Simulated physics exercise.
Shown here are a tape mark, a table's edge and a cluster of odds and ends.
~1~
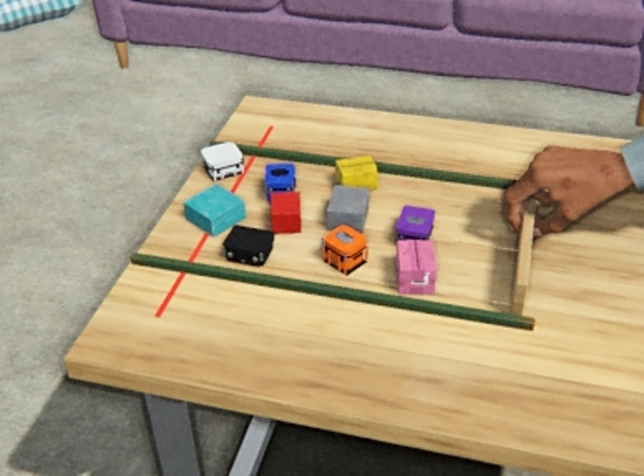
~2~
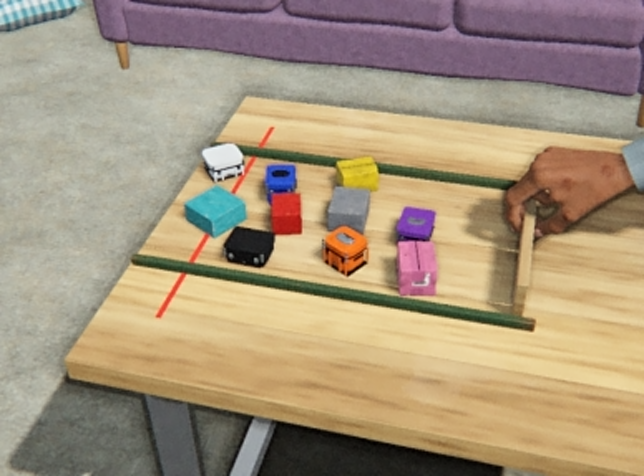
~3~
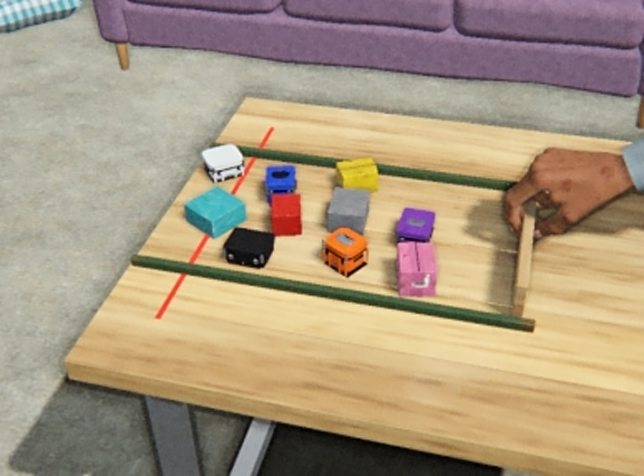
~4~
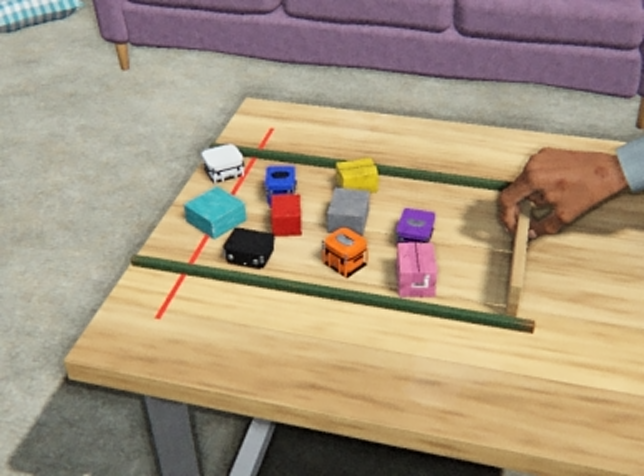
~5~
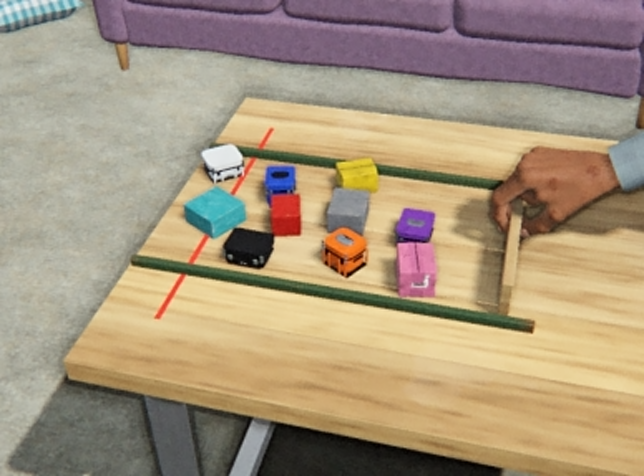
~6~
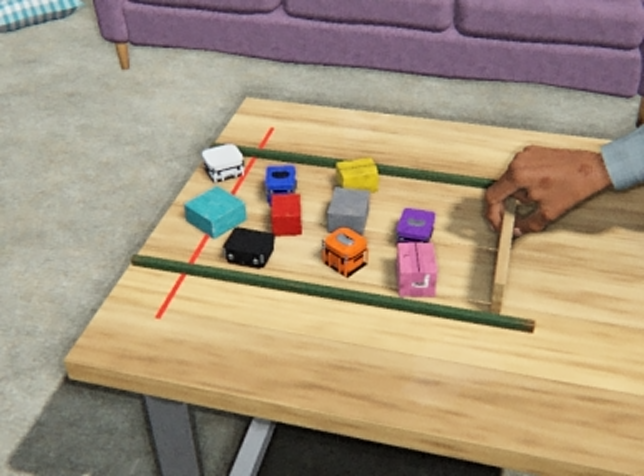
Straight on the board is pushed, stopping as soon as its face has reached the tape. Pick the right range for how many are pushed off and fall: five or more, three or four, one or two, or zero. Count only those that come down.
The right range is three or four.
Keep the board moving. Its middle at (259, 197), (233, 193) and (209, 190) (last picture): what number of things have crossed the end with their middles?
Respectively, 1, 3 and 6.
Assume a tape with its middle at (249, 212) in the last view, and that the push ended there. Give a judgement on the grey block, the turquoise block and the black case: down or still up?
The grey block is still there; as for the turquoise block, it is no longer there; and the black case is no longer there.
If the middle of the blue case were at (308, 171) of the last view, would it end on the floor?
From that start the object is safe.
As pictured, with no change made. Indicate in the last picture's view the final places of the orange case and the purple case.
The orange case settles near (153, 227); as for the purple case, near (208, 201).
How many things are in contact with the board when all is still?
It is in contact with 3.
Early on, none off yet; white case at rest near (223, 164); turquoise block at rest near (215, 212); blue case at rest near (281, 186).
A while later, none off yet; white case at rest near (223, 164); turquoise block moving near (208, 211); blue case travelled a little near (268, 182).
Further along, none off yet; white case travelled a little near (212, 157); turquoise block leaning well over near (141, 221); blue case travelled well along near (215, 170).
Finally, the number that fall off is three or four; lost, red block, black case, turquoise block and white case.
